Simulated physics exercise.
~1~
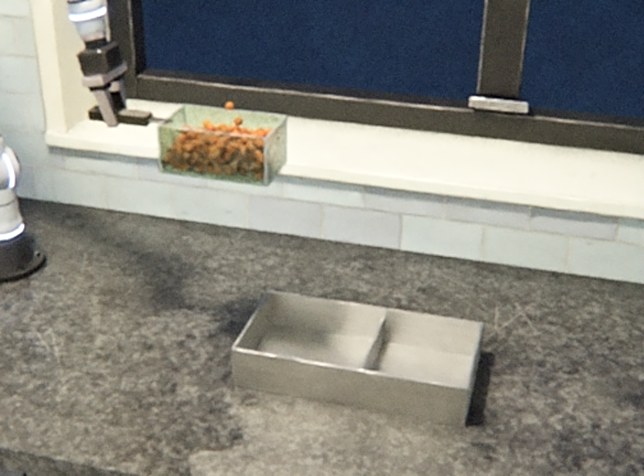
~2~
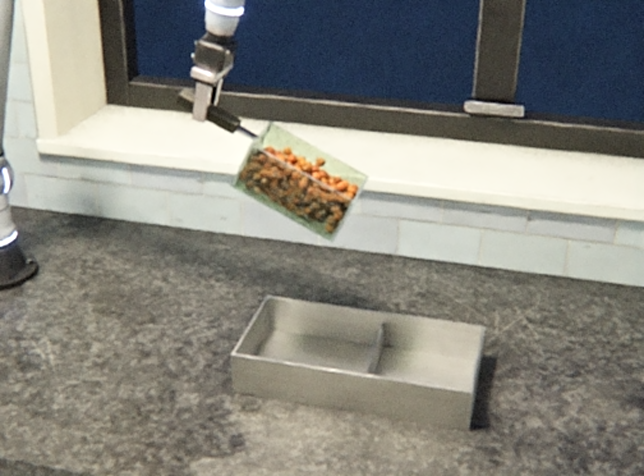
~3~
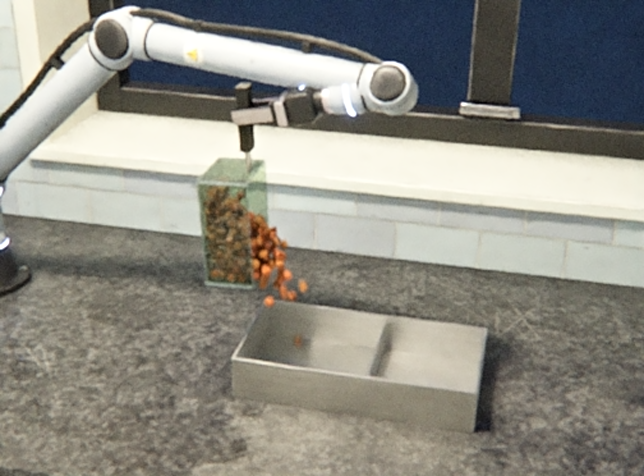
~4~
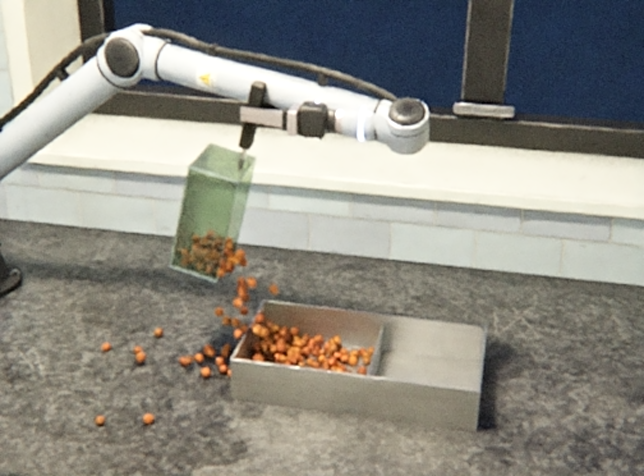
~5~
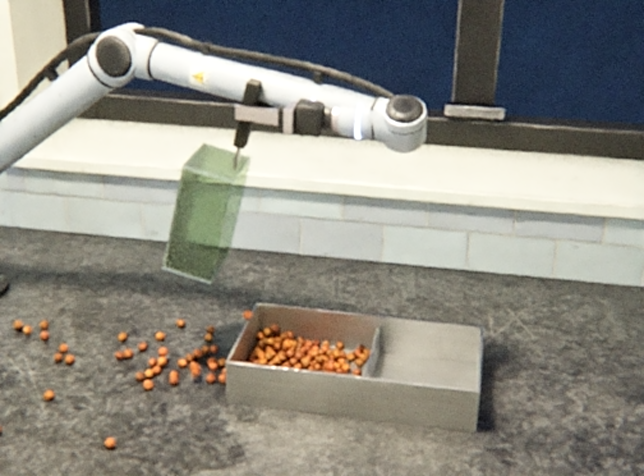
Robot arm carrying a clear box of hazelnuts and tipping it over a divided tray, most landing inside, others scattering on the counter.
